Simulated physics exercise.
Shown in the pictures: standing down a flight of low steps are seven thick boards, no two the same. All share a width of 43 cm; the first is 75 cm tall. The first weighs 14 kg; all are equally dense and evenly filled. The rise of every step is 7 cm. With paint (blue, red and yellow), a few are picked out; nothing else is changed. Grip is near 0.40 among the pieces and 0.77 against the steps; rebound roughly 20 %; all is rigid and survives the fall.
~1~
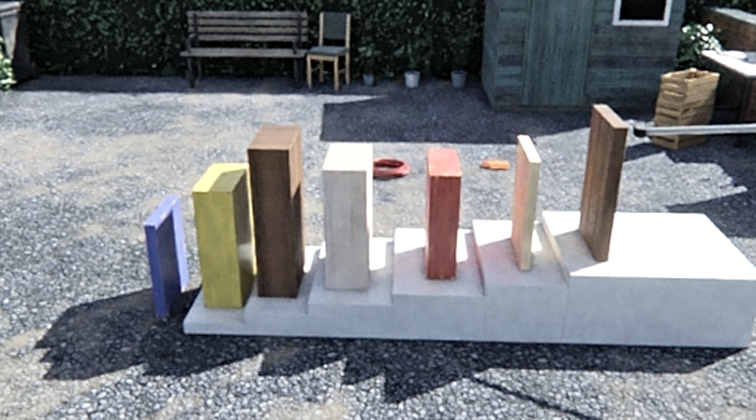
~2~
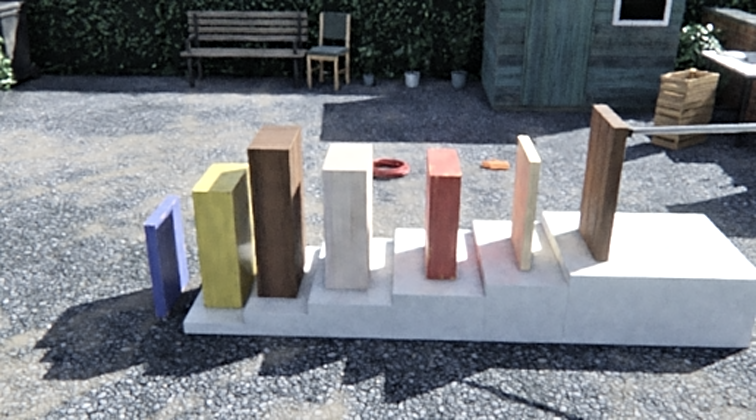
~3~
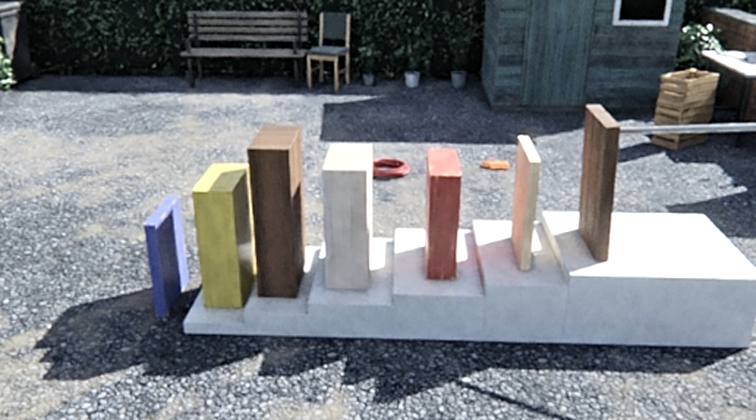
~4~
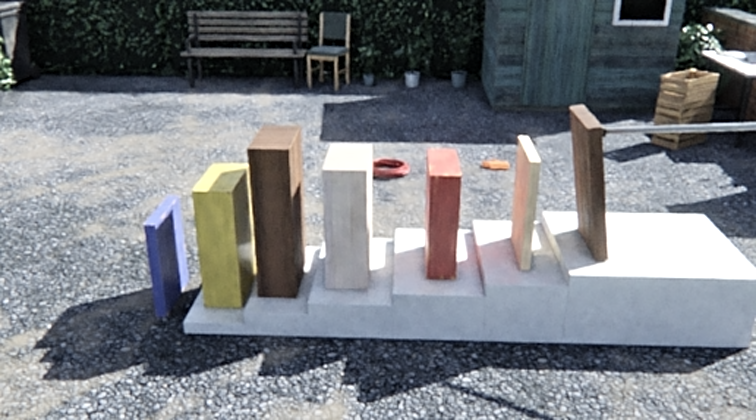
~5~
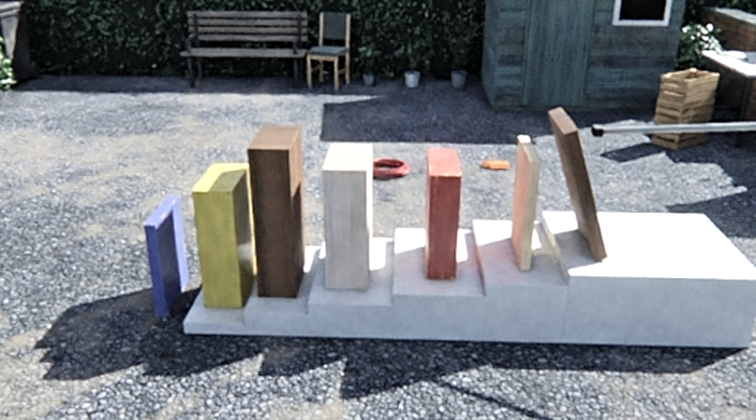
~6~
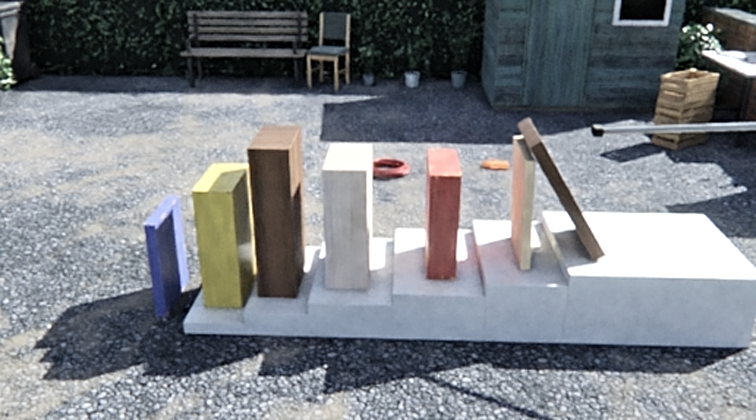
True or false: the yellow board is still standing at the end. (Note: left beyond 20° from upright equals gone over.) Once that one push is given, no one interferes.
True.
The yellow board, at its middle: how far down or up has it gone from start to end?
Its middle finishes around 0 cm lower.
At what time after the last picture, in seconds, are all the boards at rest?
That comes at about 1.0 s.
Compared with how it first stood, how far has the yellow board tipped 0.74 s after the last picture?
Close to 0° of tilt compared with the start.
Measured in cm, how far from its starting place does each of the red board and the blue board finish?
Red shifts close to 30 cm and blue close to 0 cm.
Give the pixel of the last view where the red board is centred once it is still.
In the last picture it sits at roughly (396, 219).
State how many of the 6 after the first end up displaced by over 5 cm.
It is 3.
Then, 0.10 s after the last picture, none of the 6 other boards over, 1 disturbed; yellow board unmoved.
Then, 0.24 s after the last picture, 1 of the 6 other boards over; yellow board unmoved.
Then, 0.46 s after the last picture, 2 of the 6 other boards over; yellow board unmoved; red board leaning 25°.
Then, 0.74 s after the last picture, 2 of the 6 other boards over; yellow board unmoved; red board leaning 44°.
At rest, 2 of the 6 other boards over; yellow board unmoved; red board leaning 49°; blue board unmoved. Four left standing. As the last picture would show them, middles, yellow board near (227, 235), red board near (396, 219).
